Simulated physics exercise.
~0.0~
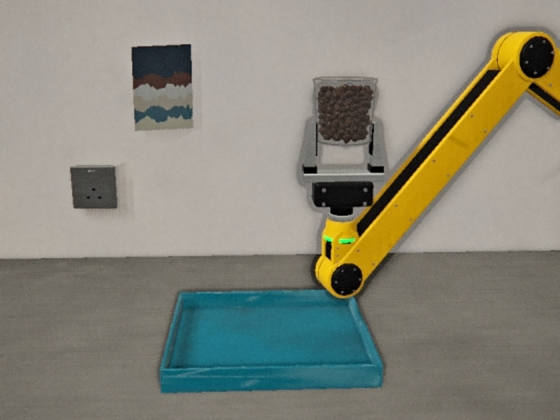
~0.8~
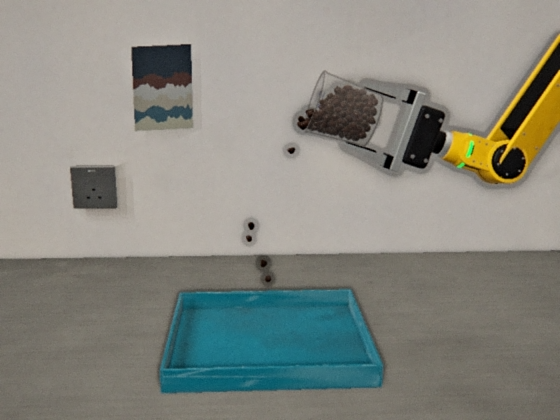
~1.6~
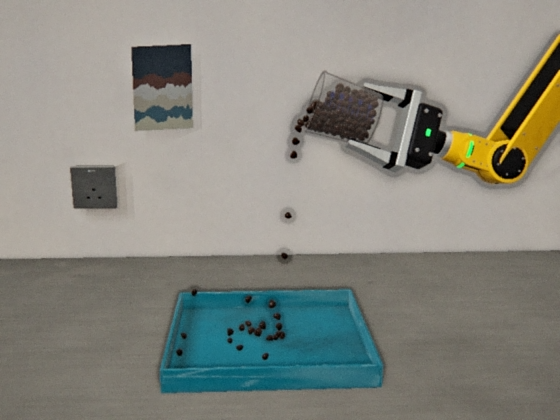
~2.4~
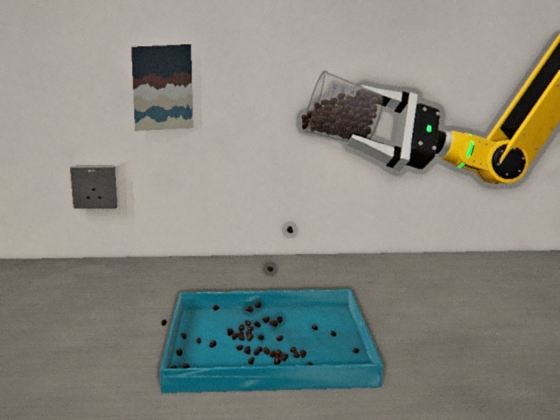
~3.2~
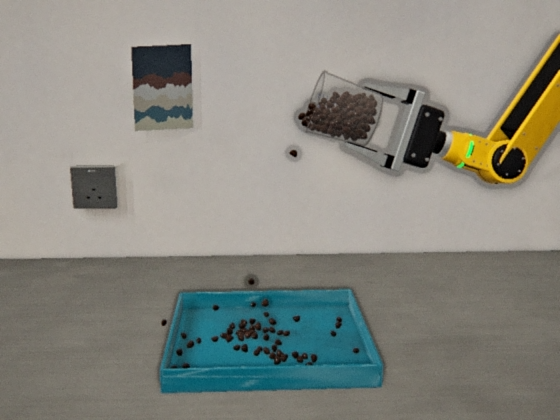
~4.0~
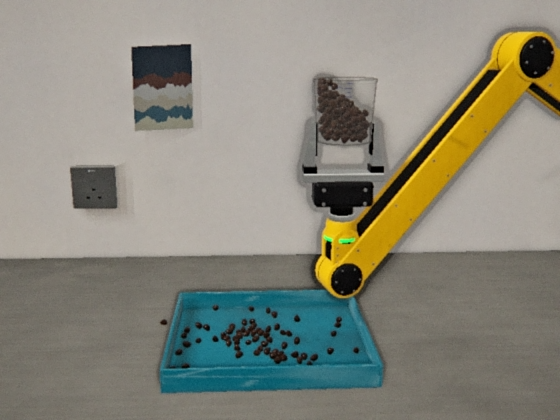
Above a teal tray, a yellow robot arm tipping a clear cup, spilling some brown beans, then righting it still partly full.
